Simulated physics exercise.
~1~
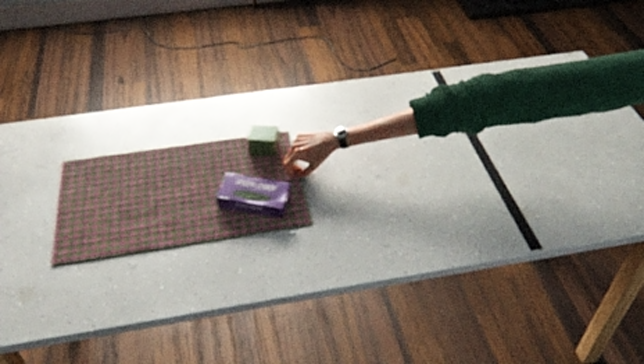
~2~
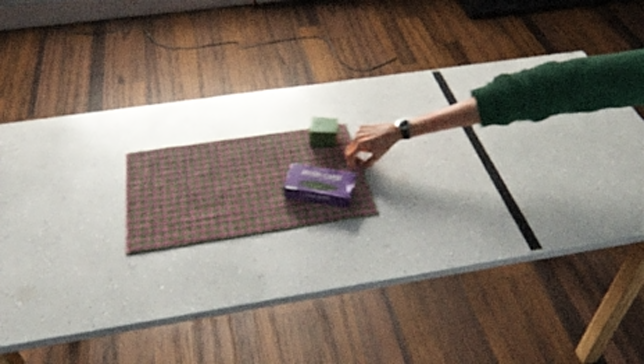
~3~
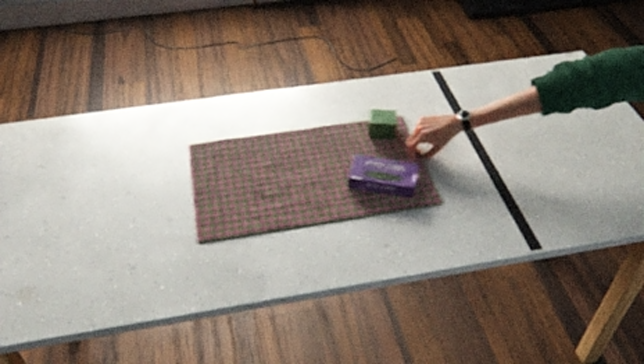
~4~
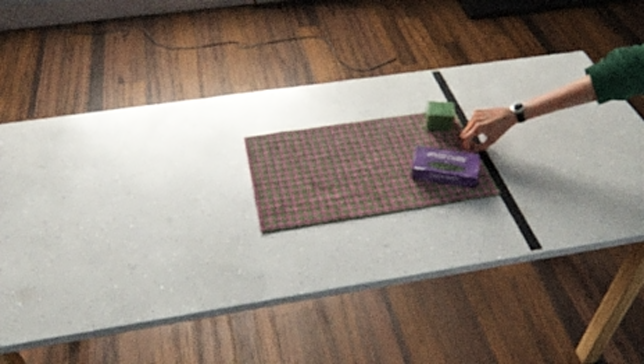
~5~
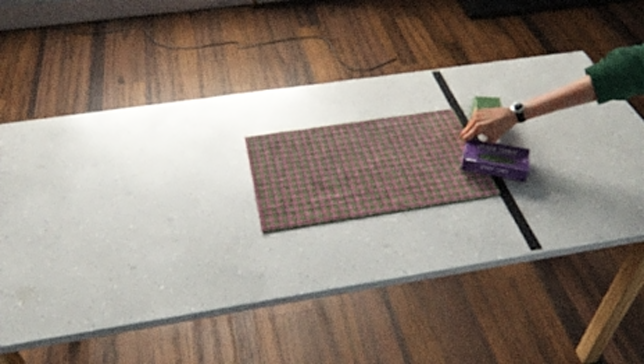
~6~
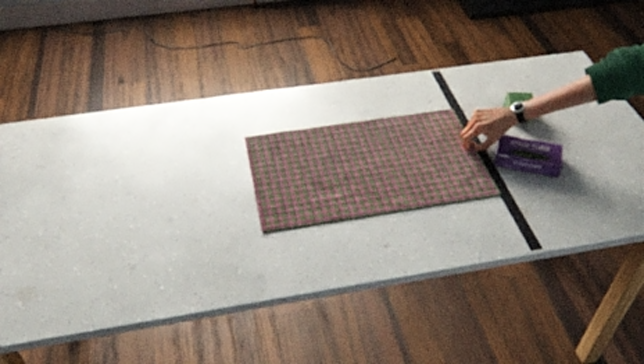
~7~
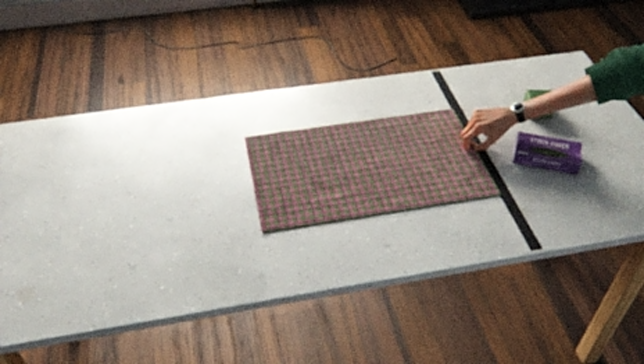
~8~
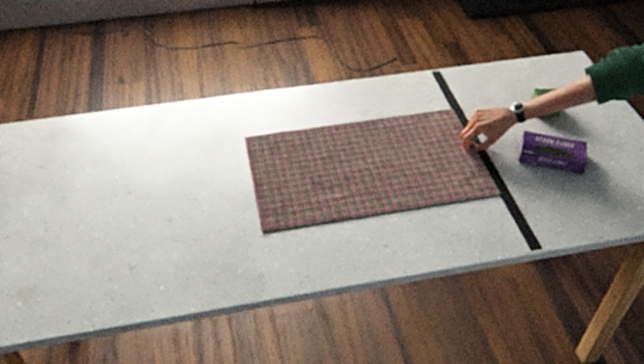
In this clip, a hand pulls a pink place mat carrying a purple packet and a green block rightward across a table. The mat stops at a dark tape line, but both objects slide off its front edge and come to rest beyond it.
